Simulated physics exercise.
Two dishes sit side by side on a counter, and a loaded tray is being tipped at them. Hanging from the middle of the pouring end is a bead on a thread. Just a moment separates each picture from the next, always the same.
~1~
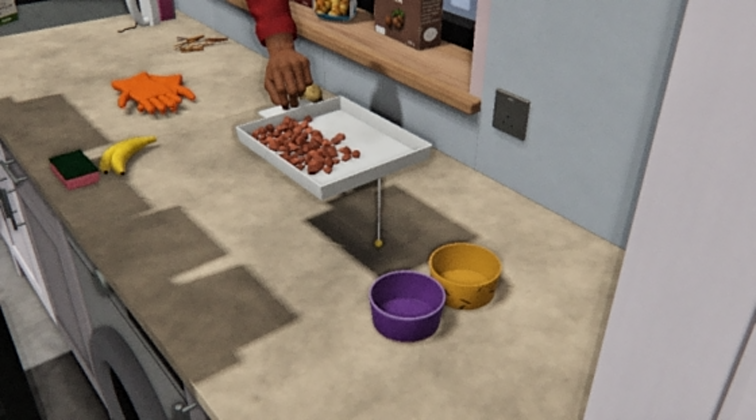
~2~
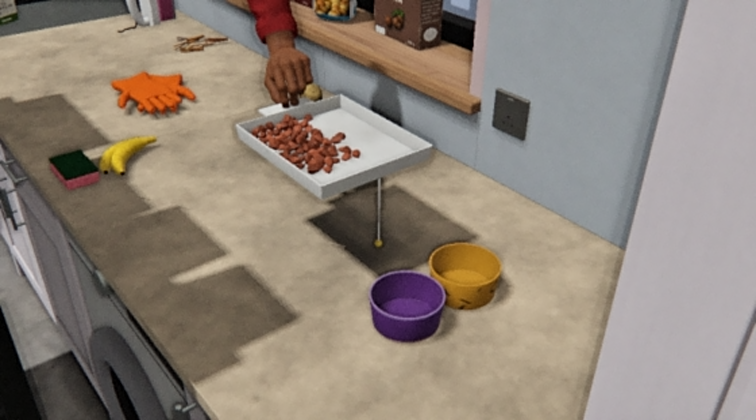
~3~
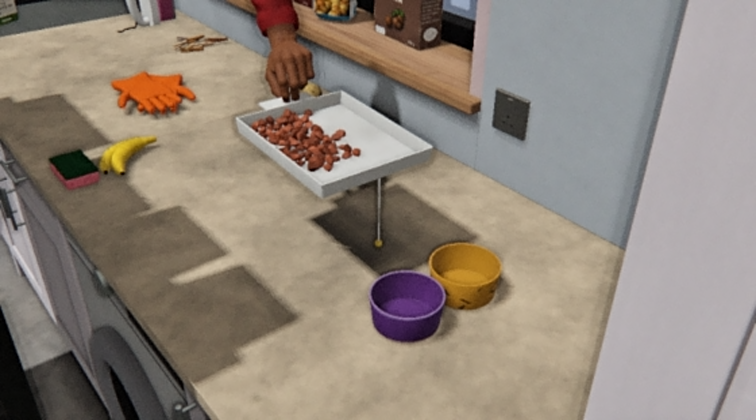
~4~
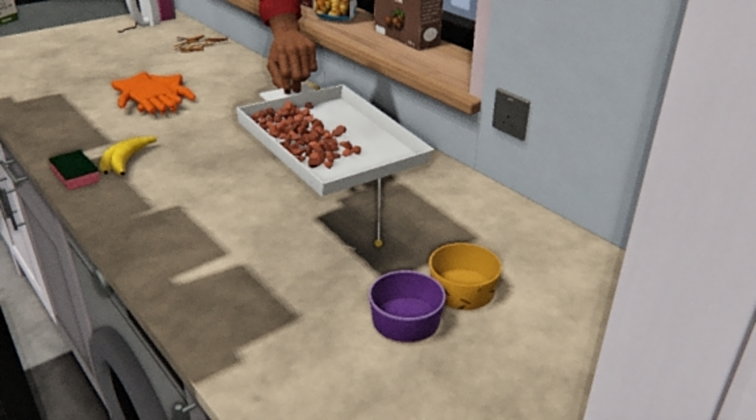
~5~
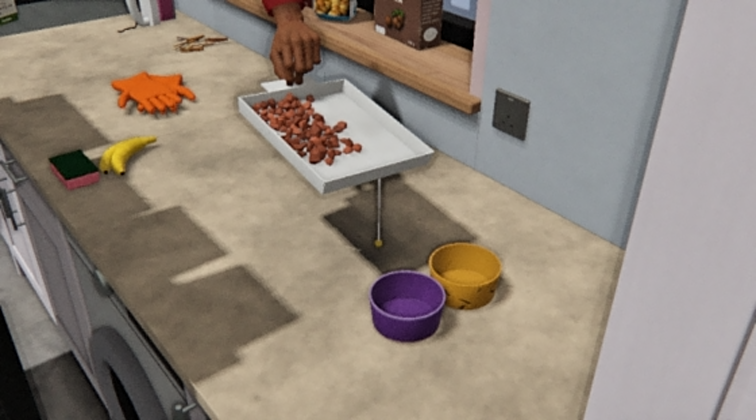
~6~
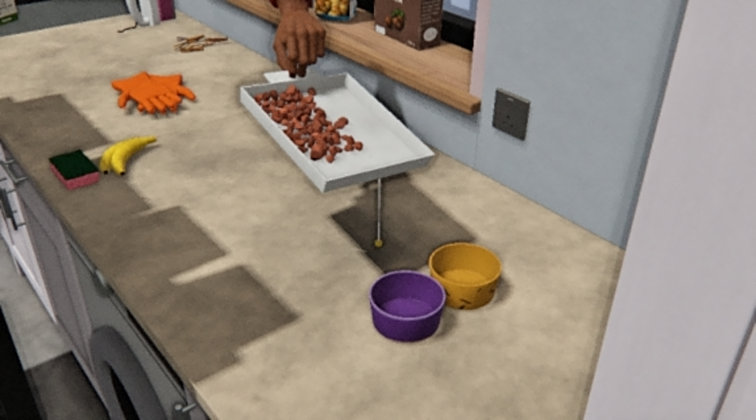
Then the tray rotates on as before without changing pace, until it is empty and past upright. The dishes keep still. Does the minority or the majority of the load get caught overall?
Dishes miss most.
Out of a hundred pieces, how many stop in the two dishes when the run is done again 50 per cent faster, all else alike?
Roughly 20 percent.
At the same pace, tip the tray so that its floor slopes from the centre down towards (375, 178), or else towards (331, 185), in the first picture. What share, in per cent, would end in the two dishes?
In turn some 40 and 0 per cent.
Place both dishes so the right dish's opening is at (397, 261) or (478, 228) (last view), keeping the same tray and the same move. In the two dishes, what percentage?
The first try yields 30% and the second yields 60%.
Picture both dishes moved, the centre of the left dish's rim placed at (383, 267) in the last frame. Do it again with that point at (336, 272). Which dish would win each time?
In the first position the right of the two, in the second the right of the two.
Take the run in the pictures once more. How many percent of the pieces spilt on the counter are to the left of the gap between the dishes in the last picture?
It amounts to some 70 percent.
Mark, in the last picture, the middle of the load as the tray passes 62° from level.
The load is centred about (400, 157).
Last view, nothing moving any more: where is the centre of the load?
The centre ends up roughly at (429, 262).
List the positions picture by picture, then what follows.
Corners of the pouring end (321, 185) and (429, 145), level; middle of the load (296, 142), bits of crushed brick; left dish (432, 325); right dish (490, 292); bead on its thread (379, 243), in the first picture.
Corners of the pouring end (322, 184) and (429, 145), level; middle of the load (296, 140), in the second picture.
Corners of the pouring end (322, 183) and (430, 147), tipped barely, lowest at the right corner; middle of the load (296, 136), in the third picture.
Corners of the pouring end (324, 182) and (431, 149), tipped a little, lowest at the right corner; middle of the load (297, 130), in the fourth picture.
Corners of the pouring end (325, 180) and (431, 151), tipped a little, lowest at the right corner; middle of the load (298, 123), in the fifth picture.
Corners of the pouring end (327, 179) and (432, 153), tipped clearly, lowest at the right corner; middle of the load (300, 117); left dish (432, 325); right dish (490, 292), in the sixth picture.
Just after the last frame, tray tipped steeply; the larger part on the tray; about a tenth in the air.
A moment on, tray tipped past a quarter turn; roughly a third on the tray; just a few in the right dish; roughly half outside both; roughly a quarter in the air.
Further on, tray tipped past a quarter turn; just a few in the left dish; just a few in the right dish; almost all outside both.
When it is over, tray tipped past a quarter turn; just a few in the left dish; just a few in the right dish; almost all outside both.
